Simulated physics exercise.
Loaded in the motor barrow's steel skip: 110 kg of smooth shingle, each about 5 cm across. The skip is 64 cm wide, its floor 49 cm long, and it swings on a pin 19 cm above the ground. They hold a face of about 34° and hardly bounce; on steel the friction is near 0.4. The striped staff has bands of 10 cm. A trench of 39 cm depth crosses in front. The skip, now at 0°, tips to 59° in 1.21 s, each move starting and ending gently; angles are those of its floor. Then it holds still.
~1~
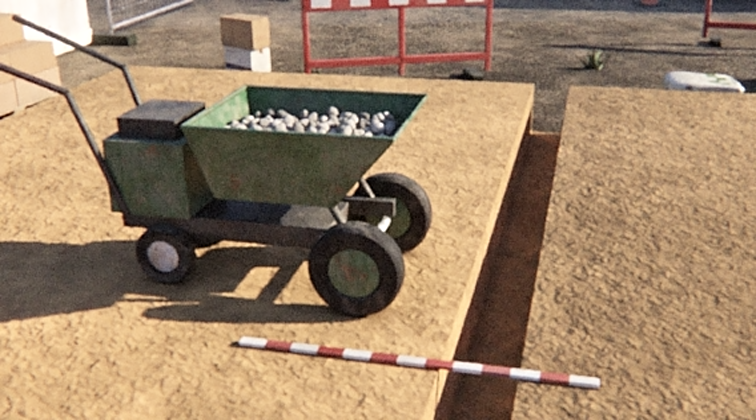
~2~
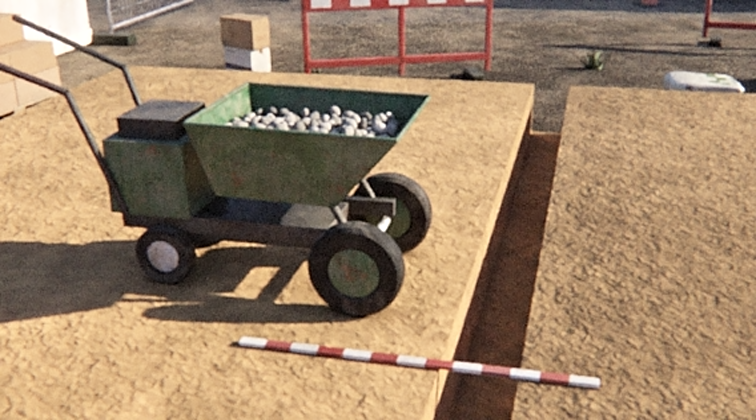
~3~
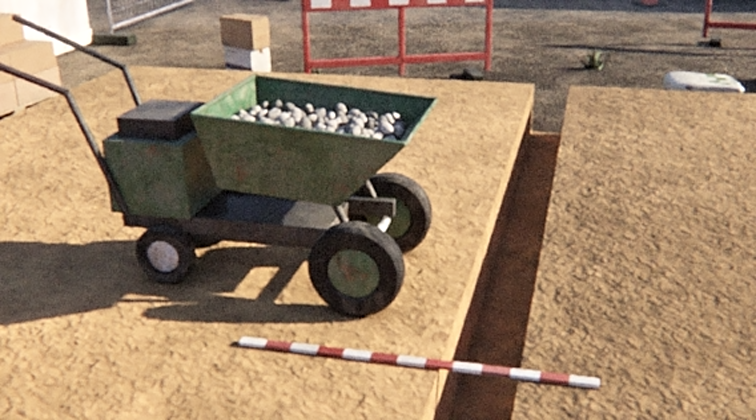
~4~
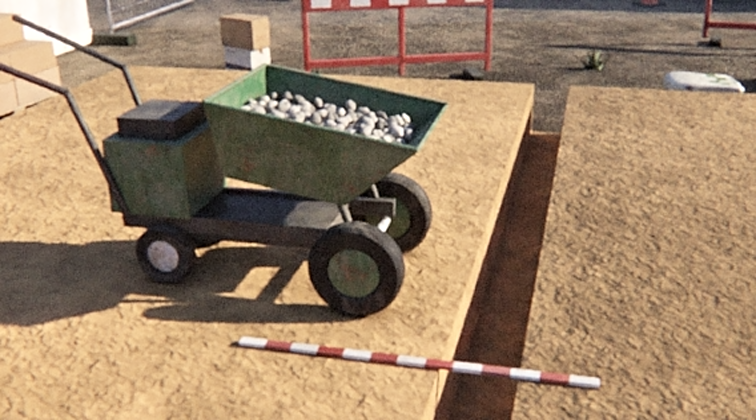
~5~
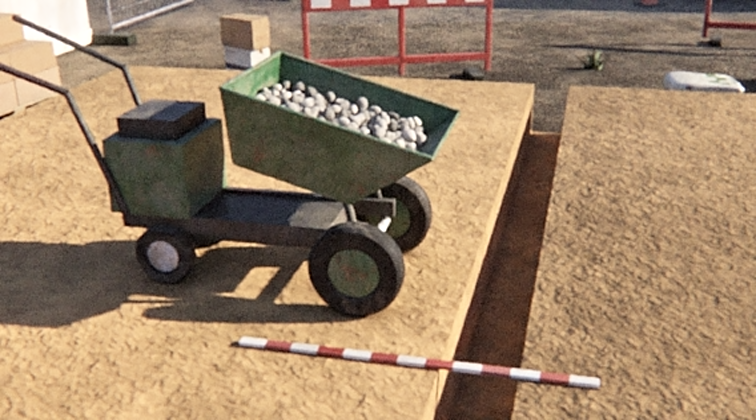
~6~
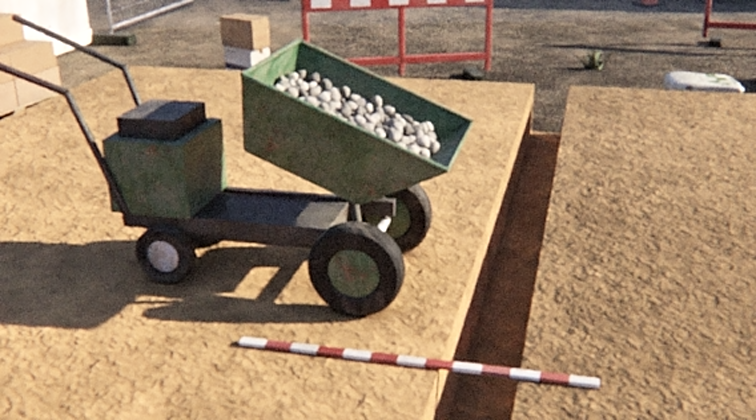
Green skip full of pale stones on a small motor barrow tilting gradually forward to the right, beside a narrow trench.
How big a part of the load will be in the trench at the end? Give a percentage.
Close to 41 in a hundred.
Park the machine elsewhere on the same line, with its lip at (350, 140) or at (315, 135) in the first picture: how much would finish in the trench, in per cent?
Near 75 per cent from the first place, 85 from the second.
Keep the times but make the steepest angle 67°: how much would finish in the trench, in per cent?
Then about 25 per cent.
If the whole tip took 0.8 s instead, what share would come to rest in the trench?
It would be near 40 per cent.
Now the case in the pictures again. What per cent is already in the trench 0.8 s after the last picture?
About 5 per cent by then.
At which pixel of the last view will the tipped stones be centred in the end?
Around (553, 294).
Then, 0.4 s after the last picture the floor is at 50°, 100 % in the skip; the foremost stones are at (477, 192).
Then, 0.8 s after the last picture the floor is at 59°, 82 % in the skip, 5 % in the trench, 13 % past the trench; the foremost stones are at (579, 302).
Then, 1.1 s after the last picture the floor is at 59°, 47 % in the skip, 7 % in the trench, 46 % past the trench; the foremost stones are at (688, 304).
Then, 3.1 s after the last picture the floor is at 59°, 7 % in the skip, 41 % in the trench, 53 % past the trench; the foremost stones are past the picture's edge.
